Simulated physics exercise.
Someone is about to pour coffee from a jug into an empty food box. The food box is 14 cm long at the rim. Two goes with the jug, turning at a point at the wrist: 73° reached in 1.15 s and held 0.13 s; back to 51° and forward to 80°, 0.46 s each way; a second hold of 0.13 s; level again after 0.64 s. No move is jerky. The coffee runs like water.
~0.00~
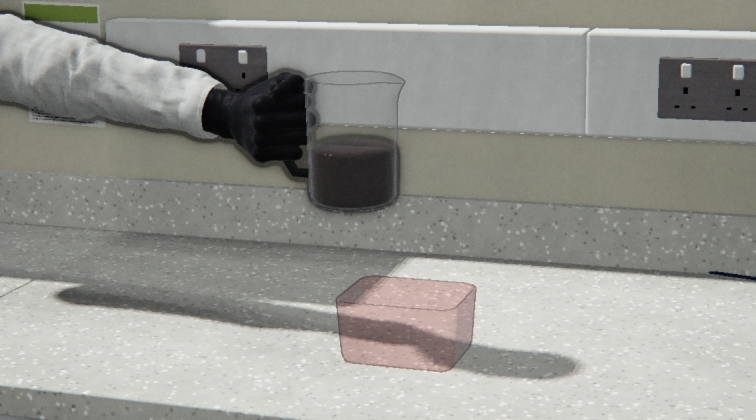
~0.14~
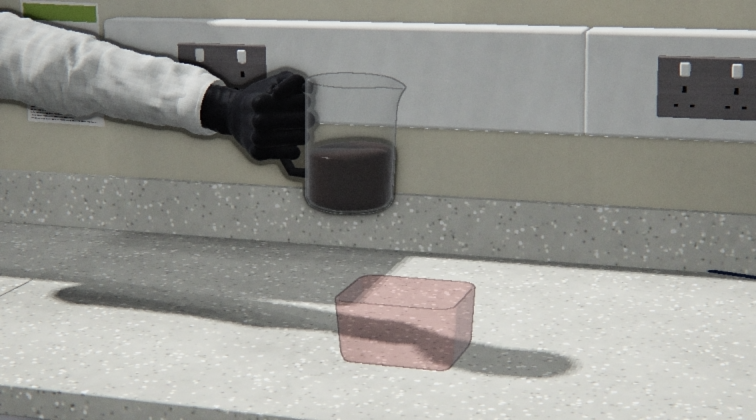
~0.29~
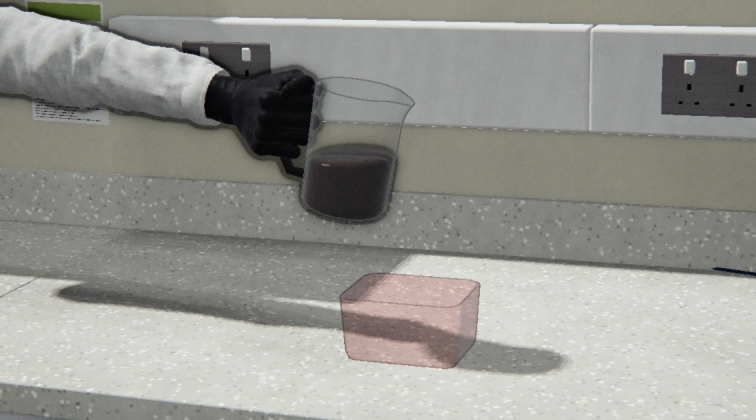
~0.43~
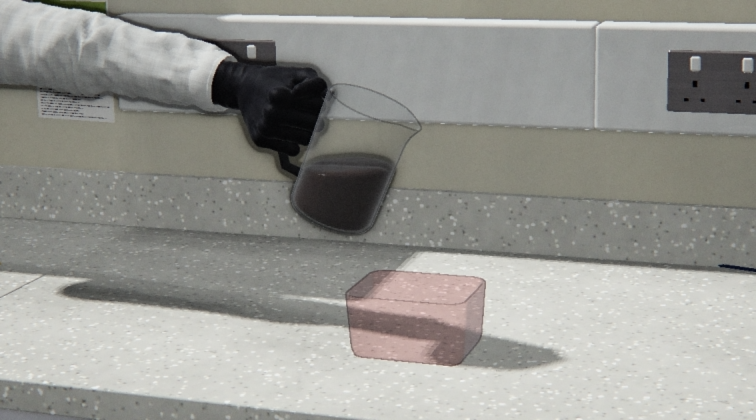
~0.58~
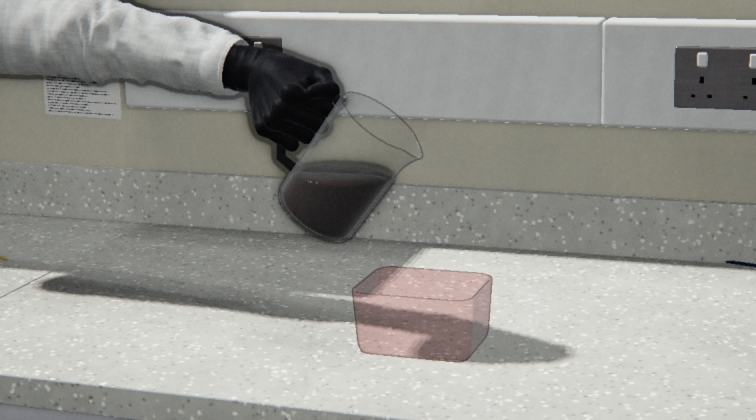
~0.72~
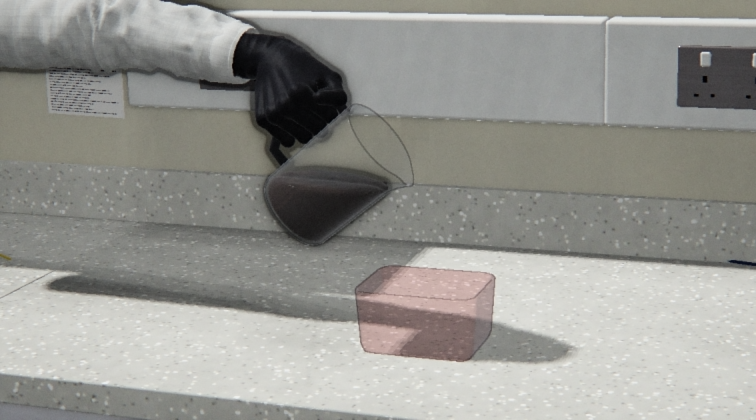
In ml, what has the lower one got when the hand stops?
About 240 ml.
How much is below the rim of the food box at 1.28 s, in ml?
Close to 60 ml.
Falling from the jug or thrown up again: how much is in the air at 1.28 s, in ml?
Close to 35 ml.
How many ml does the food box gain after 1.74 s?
Some 90 ml.
After 1.28 s the tilt is 73° and the food box has 65 ml, the jug 405 ml, and 0 ml is on the worktop.
After 1.74 s the tilt is 51° and the food box has 145 ml, the jug 355 ml, and 0 ml is on the worktop.
After 2.33 s the tilt is 80° and the food box has 180 ml, the jug 305 ml, and 0 ml is on the worktop.
After 2.79 s the tilt is 15° and the food box has 240 ml, the jug 265 ml, and 5 ml is on the worktop.
In the end the food box has 240 ml, the jug 265 ml, and 5 ml is on the worktop.
